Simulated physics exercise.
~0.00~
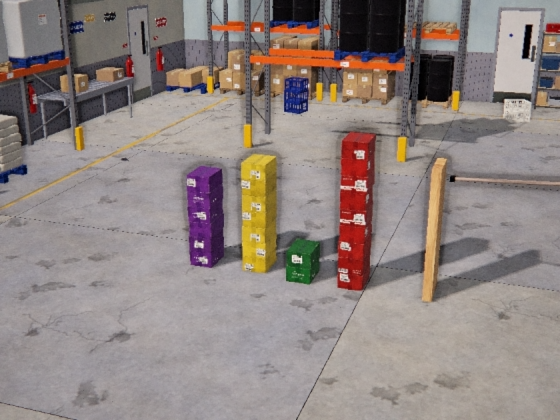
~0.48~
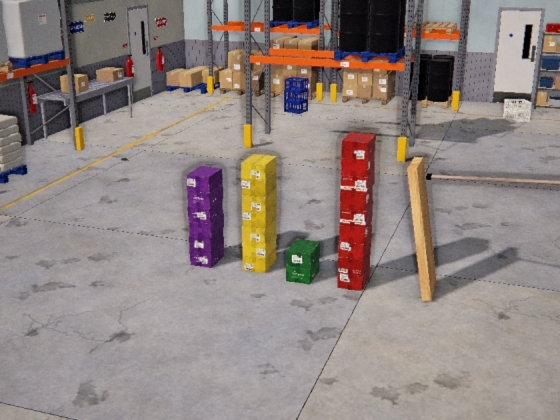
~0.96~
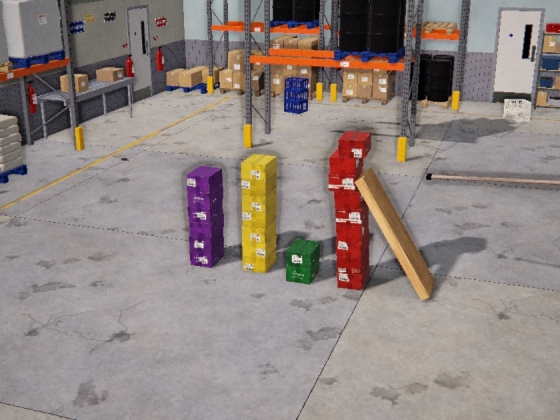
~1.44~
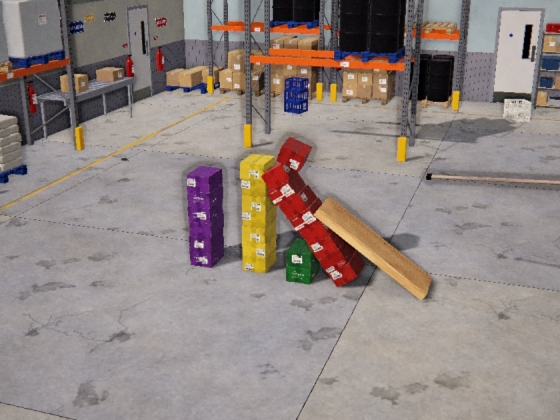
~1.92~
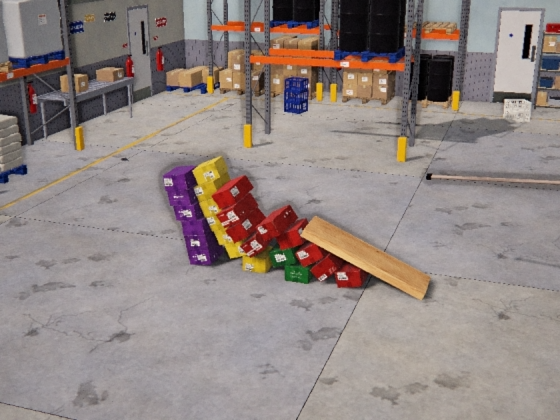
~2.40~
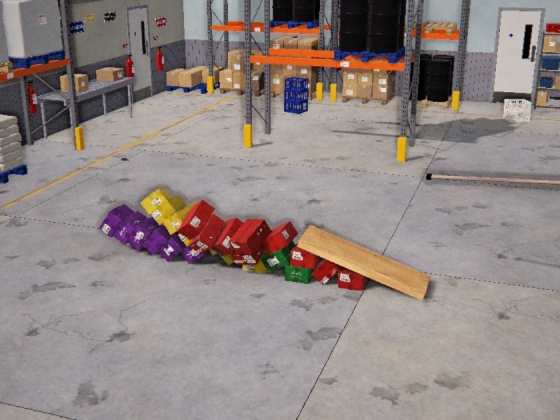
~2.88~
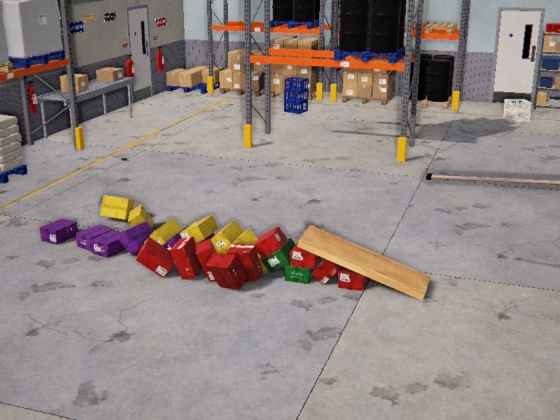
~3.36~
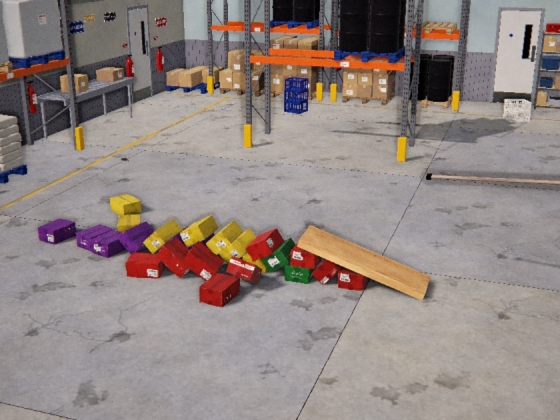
A wooden board tips left into a tall pile of red parcels, which collapses over a small green pile and into the yellow pile, toppling it and then the purple one, leaving parcels strewn leftward across the warehouse floor and the board resting aslant on a few.
